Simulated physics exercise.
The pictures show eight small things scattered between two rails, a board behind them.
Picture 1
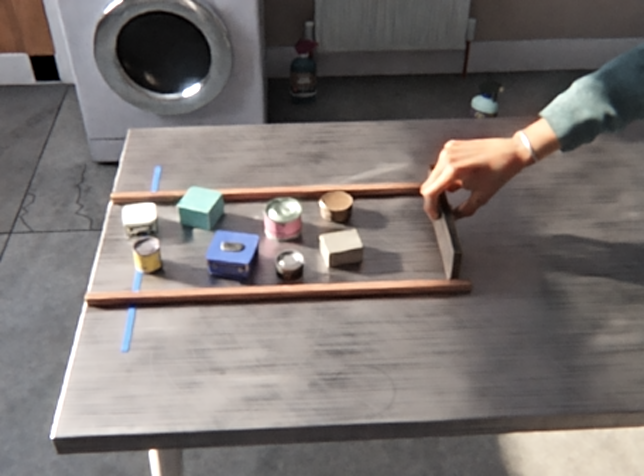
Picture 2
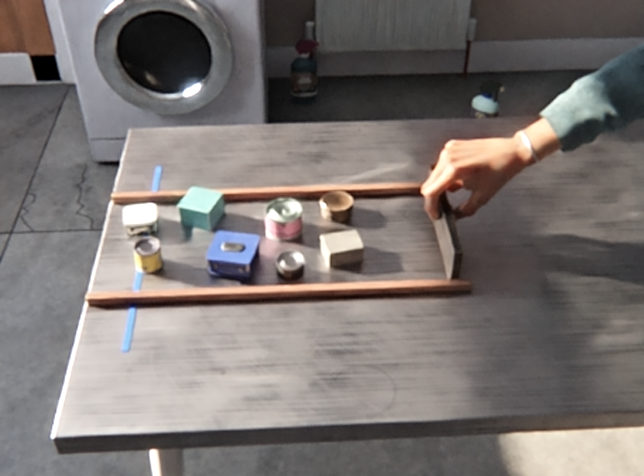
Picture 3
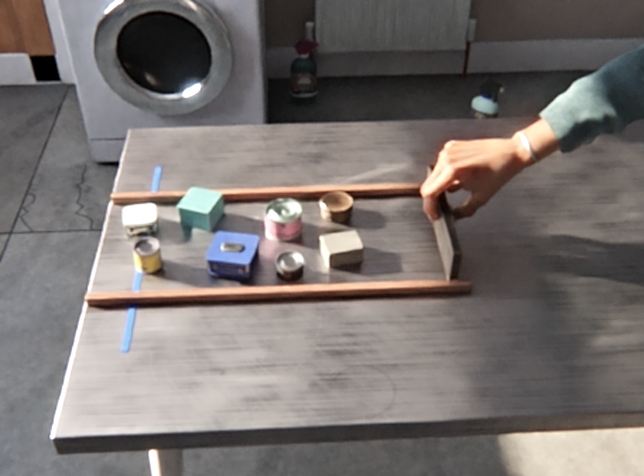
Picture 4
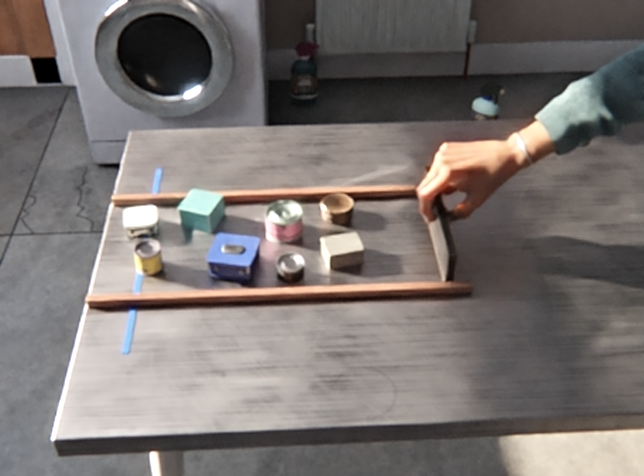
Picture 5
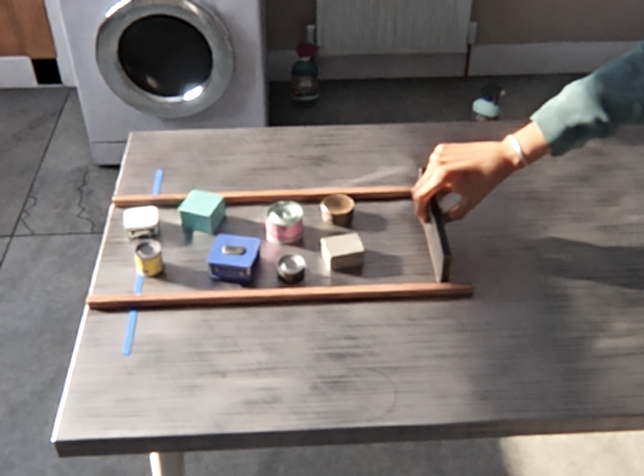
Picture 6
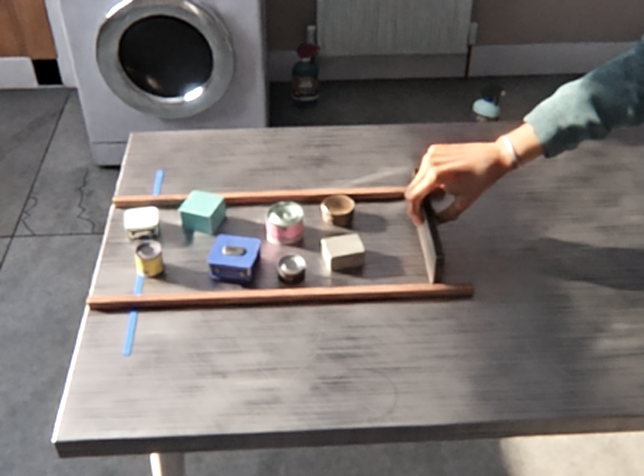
A hand slides a board slightly left between two rails toward eight small, unmoving objects.
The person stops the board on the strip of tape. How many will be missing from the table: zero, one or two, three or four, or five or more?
The number that fall off is three or four.
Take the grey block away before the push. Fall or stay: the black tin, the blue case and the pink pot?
The black tin holds on, the blue case does not fall, the pink pot survives.
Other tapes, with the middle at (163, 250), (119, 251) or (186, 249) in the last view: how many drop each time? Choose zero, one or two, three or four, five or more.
Taking them in turn, one to two; three or four; one to two.
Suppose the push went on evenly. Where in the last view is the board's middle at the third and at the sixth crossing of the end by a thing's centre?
About (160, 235), then (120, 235).
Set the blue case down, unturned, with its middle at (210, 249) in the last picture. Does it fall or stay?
The blue case falls.
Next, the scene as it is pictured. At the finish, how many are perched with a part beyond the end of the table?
Overhanging: 0.
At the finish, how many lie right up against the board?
The number is 4.
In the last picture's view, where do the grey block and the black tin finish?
First (124, 258), then (124, 277).
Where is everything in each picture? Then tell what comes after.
White case (141, 220); yellow pot (148, 255); turquoise block (201, 208); board (443, 221); tape (144, 247), in the first frame.
Yellow pot (149, 256); blue case (234, 256), in the second frame.
Turquoise block (201, 209); grey block (342, 249), in the third frame.
White case (142, 223); brown tub (337, 209), in the fourth frame.
Yellow pot (149, 259); pink pot (285, 223), in the fifth frame.
White case (143, 224); yellow pot (150, 259); turquoise block (203, 213); board (426, 225); tape (146, 250), in the sixth frame.
Early on, none off yet; white case at rest near (143, 224); yellow pot at rest near (150, 259); turquoise block at rest near (203, 213).
A while later, none off yet; white case travelled about its own width near (110, 227); yellow pot travelled well along near (87, 263); turquoise block travelled well along near (142, 213).
Finally, the number that fall off is three or four; lost, blue case, turquoise block, yellow pot and white case.
